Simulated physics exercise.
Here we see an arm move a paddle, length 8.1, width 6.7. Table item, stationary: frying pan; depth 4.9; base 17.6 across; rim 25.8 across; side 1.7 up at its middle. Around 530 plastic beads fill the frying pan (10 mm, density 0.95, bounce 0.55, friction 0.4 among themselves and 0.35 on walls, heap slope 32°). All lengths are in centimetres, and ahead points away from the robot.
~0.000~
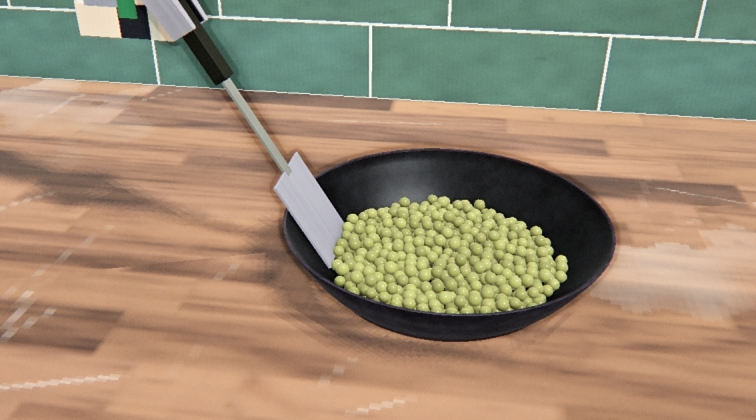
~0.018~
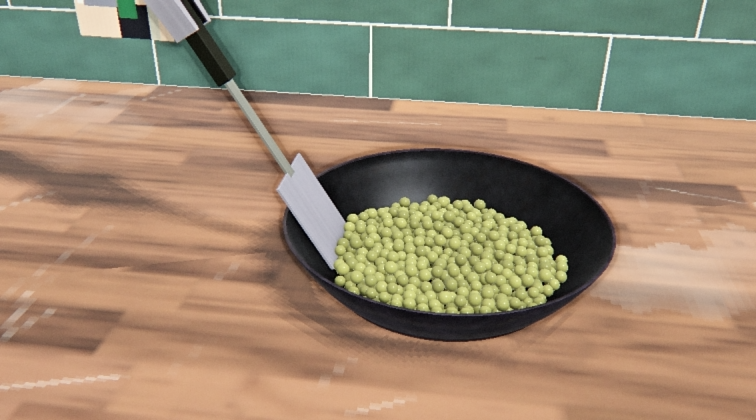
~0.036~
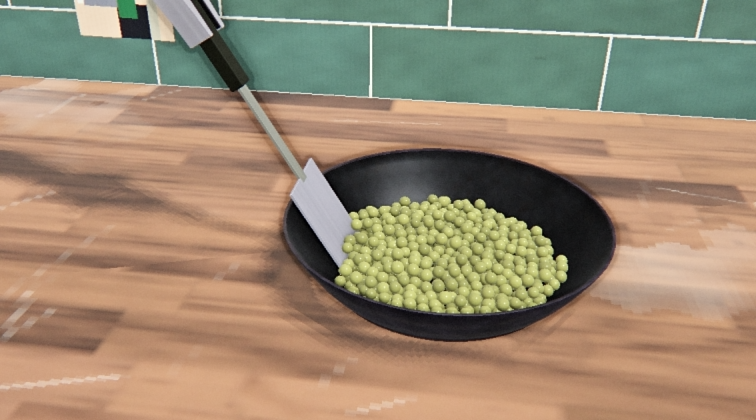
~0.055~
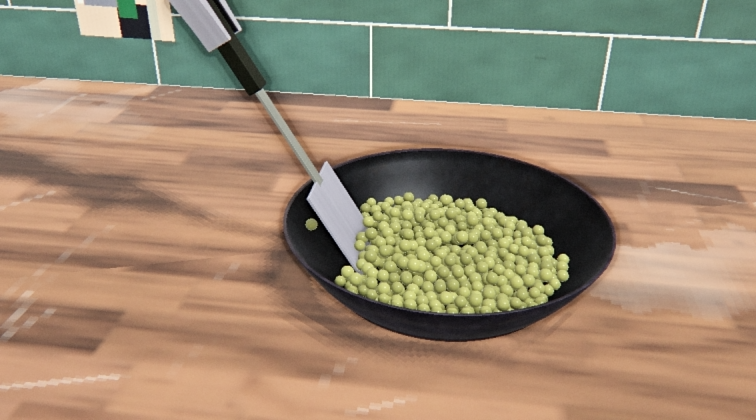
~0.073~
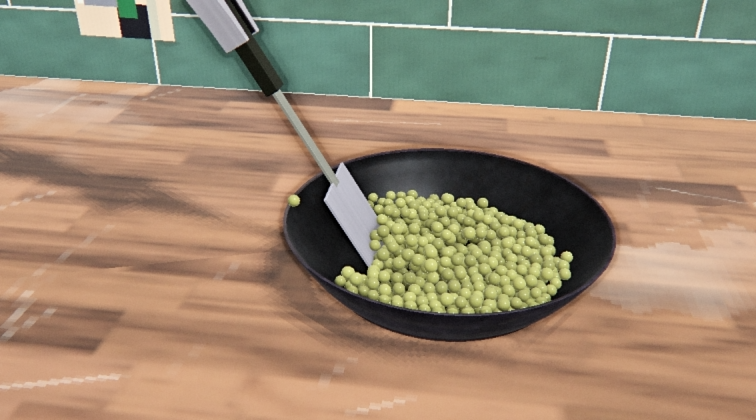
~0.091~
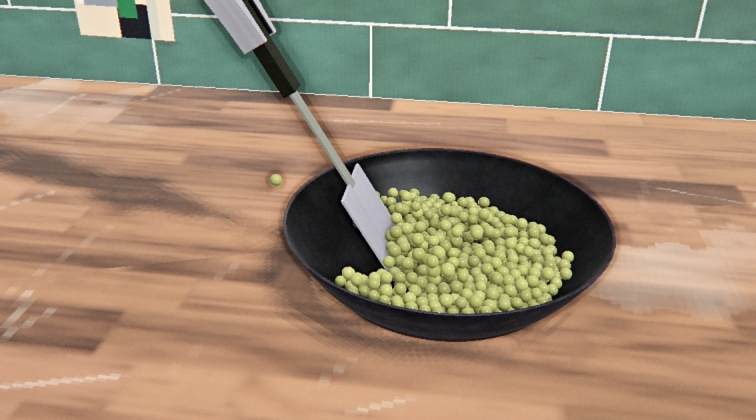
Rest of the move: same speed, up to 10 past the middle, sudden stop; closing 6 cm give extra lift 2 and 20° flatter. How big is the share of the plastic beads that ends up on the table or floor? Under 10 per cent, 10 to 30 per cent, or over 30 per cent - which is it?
It is 10 to 30 per cent.
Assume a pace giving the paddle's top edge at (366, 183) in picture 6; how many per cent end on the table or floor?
Some 20 per cent.
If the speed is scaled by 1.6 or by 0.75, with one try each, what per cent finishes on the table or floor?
Estimates in order: 25 per cent, 10 per cent.
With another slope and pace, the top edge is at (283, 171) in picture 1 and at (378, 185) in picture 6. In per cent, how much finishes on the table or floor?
Roughly 25 percent ends up there.
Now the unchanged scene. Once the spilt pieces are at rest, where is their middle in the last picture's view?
Close to (750, 292) in pixels.
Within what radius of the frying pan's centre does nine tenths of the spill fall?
45 cm.
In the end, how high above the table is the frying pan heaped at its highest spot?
Height at rest: Roughly 4.0 cm.
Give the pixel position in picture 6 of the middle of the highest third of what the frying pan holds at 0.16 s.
Near (474, 243).
After 0.16 s, sloping 59°, highest piece 11 above the table; 526 in the frying pan, 1 on the blade or in flight.
After 0.22 s, sloping 52°, highest piece 10 above the table; 526 in the frying pan, 1 on the blade or in flight.
After 0.46 s, sloping 39°, highest piece 7 above the table; 440 in the frying pan, 62 on the table or floor, 25 on the blade or in flight.
After 1.51 s, sloping 39°, highest piece 4 above the table; 440 in the frying pan, 87 on the table or floor.
At rest, 440 in the frying pan, 87 on the table or floor. That is 17 % on the table or floor.
